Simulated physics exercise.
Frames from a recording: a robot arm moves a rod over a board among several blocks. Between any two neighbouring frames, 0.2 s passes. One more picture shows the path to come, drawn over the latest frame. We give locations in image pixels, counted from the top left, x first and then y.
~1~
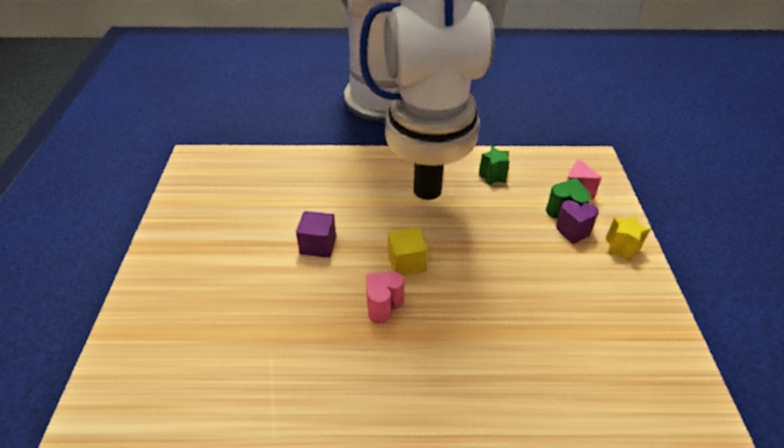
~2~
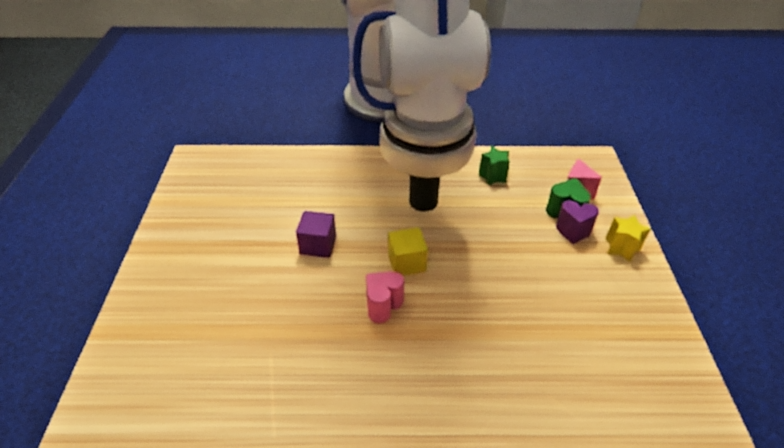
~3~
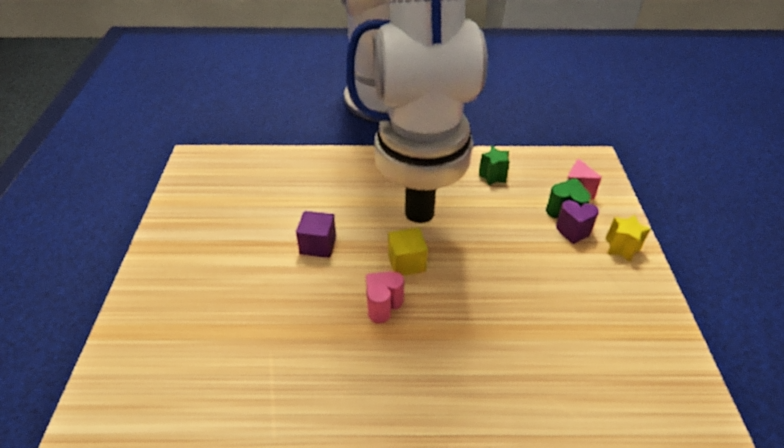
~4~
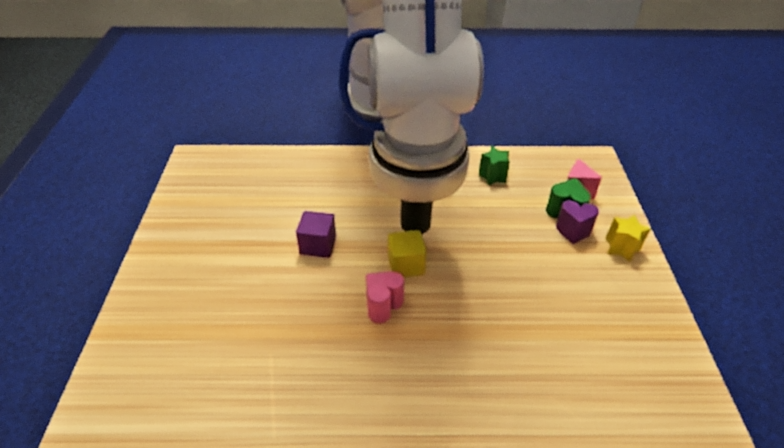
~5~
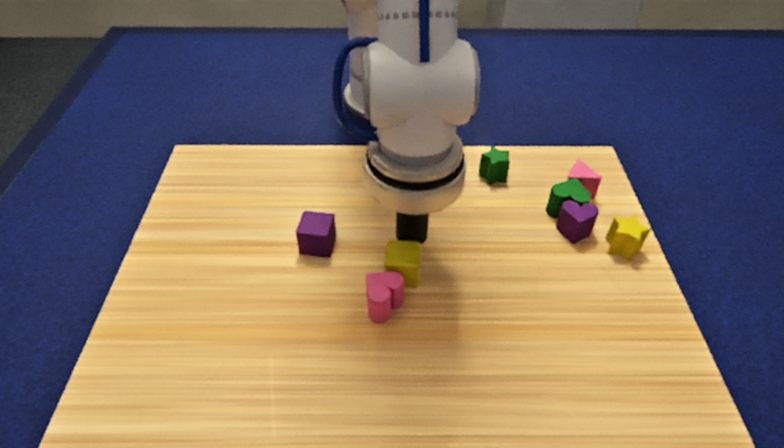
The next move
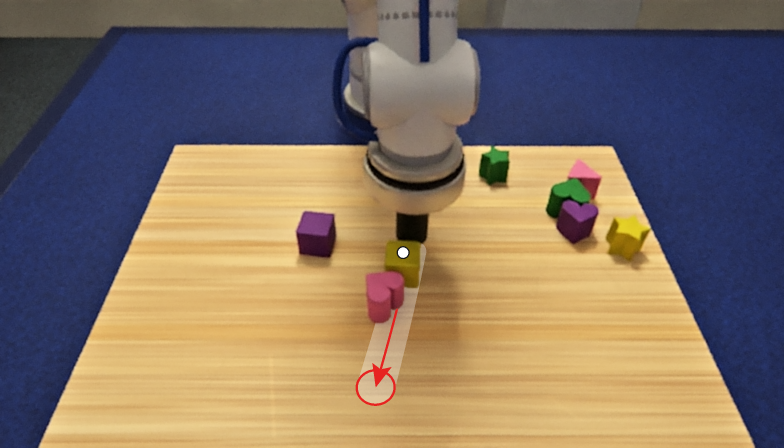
The clip opens with a white robot arm holding a dark rod above a wooden board scattered with colourful blocks, behind a yellow cube and a pink heart. The rod moves toward the viewer and slightly left until it meets the yellow cube, then pushes it a short way toward the pink heart.
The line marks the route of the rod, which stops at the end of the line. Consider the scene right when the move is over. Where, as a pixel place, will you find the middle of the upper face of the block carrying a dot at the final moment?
The point I'd pick in the picture is (333, 385).
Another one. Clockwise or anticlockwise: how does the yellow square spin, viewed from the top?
From above, it looks like the yellow square goes clockwise.
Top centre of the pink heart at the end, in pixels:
(296, 367)
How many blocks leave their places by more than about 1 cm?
Total moved: Two.
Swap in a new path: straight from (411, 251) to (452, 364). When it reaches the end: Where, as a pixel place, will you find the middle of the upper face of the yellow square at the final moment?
Its top middle is near (405, 313).
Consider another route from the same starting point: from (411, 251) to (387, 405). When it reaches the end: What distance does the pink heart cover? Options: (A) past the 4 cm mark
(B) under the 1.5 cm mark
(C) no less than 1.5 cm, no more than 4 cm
Choice A: Past the 4 cm mark.
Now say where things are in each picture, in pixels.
Rod tip at (427, 191); block tops, pink heart at (383, 284); yellow square at (408, 240), in the first frame.
Rod at (424, 202); blocks unchanged, in the second frame.
Rod at (420, 213); blocks unchanged, in the third frame.
Rod at (416, 224); yellow square at (407, 243), in the fourth frame.
Rod at (412, 236); pink heart at (383, 284); yellow square at (403, 253), in the fifth frame.
Path on the board, from (411, 251) to (376, 387); the dot is on the yellow square.
What follows on the original path. One third of the way, rod at (402, 275); pink heart at (359, 316), turned 25° clockwise; yellow square at (388, 294), turned 15° clockwise.
Two thirds of the way, rod at (390, 321); pink heart at (324, 349), turned 55° clockwise; yellow square at (365, 340), turned 45° clockwise.
At the end, rod at (375, 373); pink heart at (296, 367), turned 100° clockwise; yellow square at (333, 385), turned 90° clockwise.
